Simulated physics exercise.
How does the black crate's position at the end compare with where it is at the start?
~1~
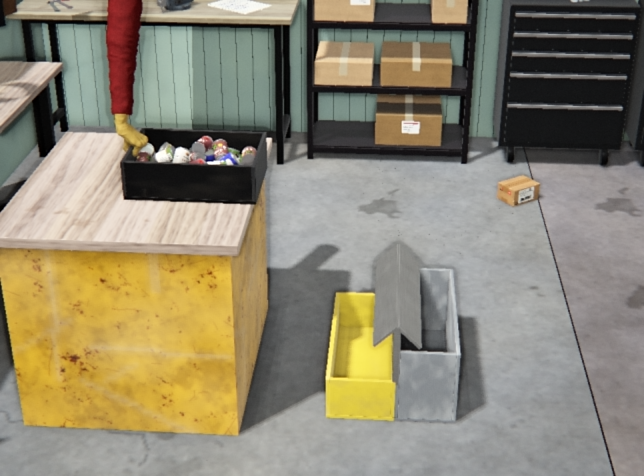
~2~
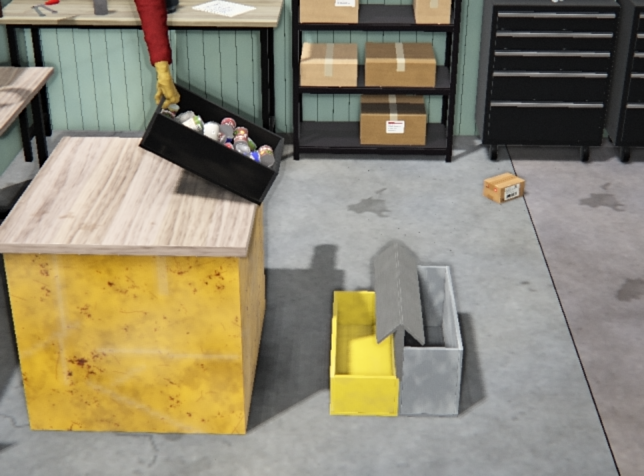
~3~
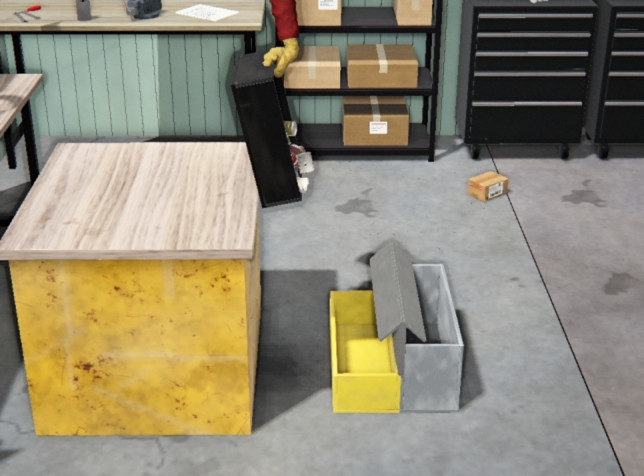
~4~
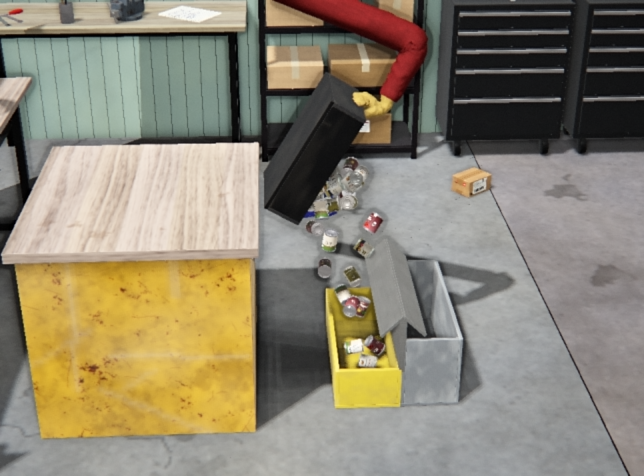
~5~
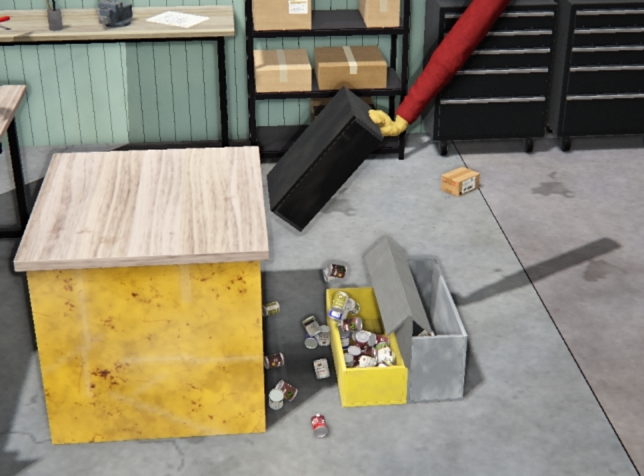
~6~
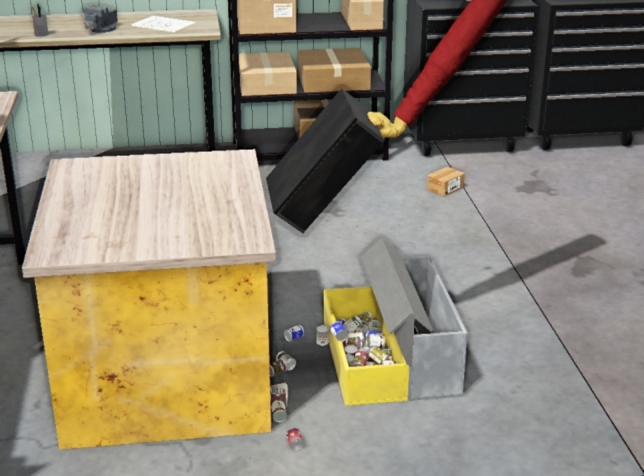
At the start the black crate rests level on top of the bench. By the end it is off to the right of the bench, steeply upturned and held there by the gloved hand.
